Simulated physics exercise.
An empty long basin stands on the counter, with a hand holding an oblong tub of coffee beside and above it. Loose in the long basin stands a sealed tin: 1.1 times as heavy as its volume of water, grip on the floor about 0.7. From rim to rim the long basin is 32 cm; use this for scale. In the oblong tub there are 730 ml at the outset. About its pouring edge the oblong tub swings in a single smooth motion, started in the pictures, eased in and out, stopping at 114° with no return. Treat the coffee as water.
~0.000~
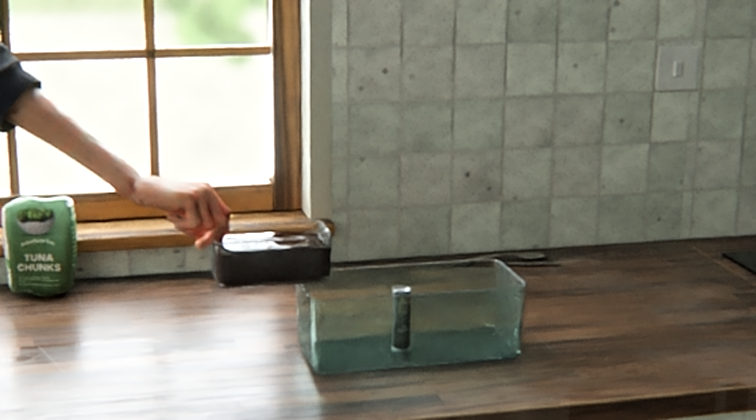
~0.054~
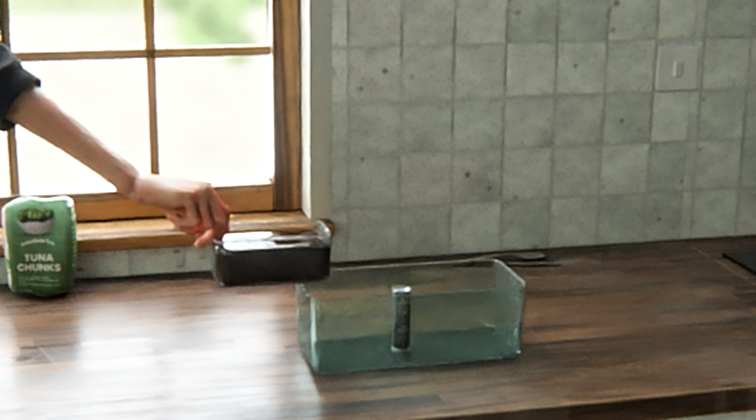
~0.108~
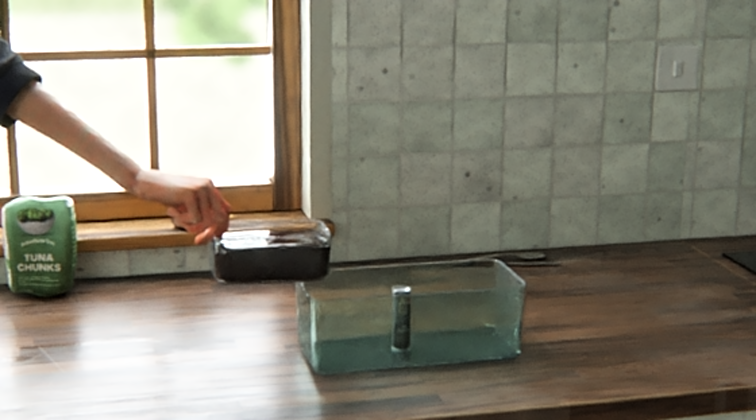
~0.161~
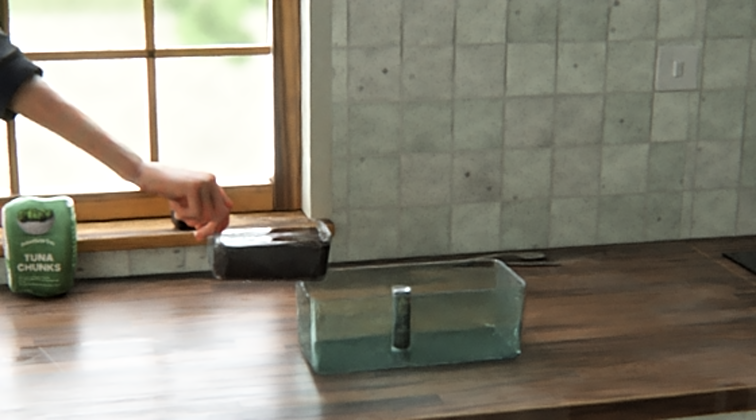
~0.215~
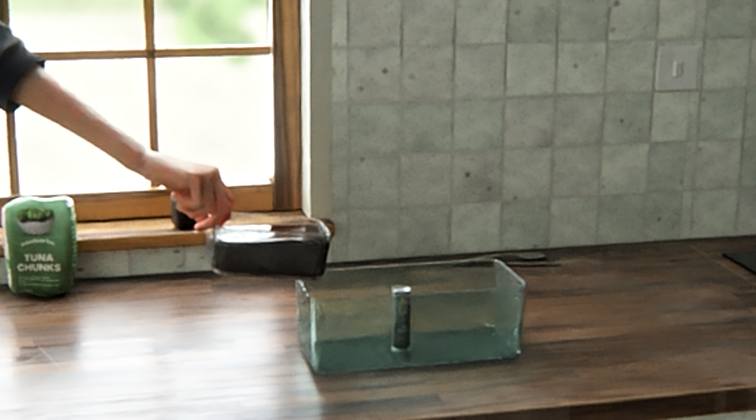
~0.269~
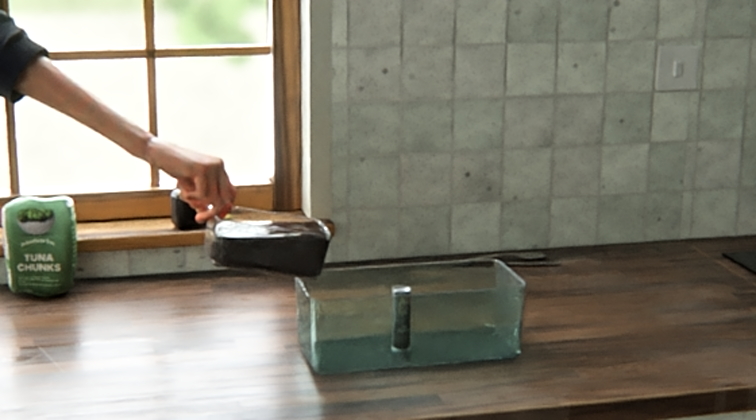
On a wooden kitchen counter by a window, a hand held a small oblong tub of dark coffee beside and above a long glass basin, then slowly tilted it slightly to the right.
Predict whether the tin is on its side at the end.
It pitches over.
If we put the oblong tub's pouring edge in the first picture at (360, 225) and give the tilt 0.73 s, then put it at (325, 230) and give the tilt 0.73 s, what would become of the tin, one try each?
The tin stays vertical the first time and overturns the second time.
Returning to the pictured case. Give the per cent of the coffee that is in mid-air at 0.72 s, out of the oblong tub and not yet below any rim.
Roughly 40 percent.
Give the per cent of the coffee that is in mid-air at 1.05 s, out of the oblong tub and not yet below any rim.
Around 6 per cent of the liquid is in flight.
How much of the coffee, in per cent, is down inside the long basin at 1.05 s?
That comes to about 86 percent.
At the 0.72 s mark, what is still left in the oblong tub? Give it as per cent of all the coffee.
Close to 36 in a hundred.
By 0.72 s the tilt is 69° and 37 per cent is still to pour; the tin stands where it began.
By 1.05 s the tilt is 106° and 4 per cent is still to pour; the tin lies on its side.
By 1.39 s the tilt is 114° and 0 per cent is still to pour; the tin lies on its side.
By 1.77 s the tilt is 114° and 0 per cent is still to pour; the tin lies on its side.
At rest the tin lies on its side.
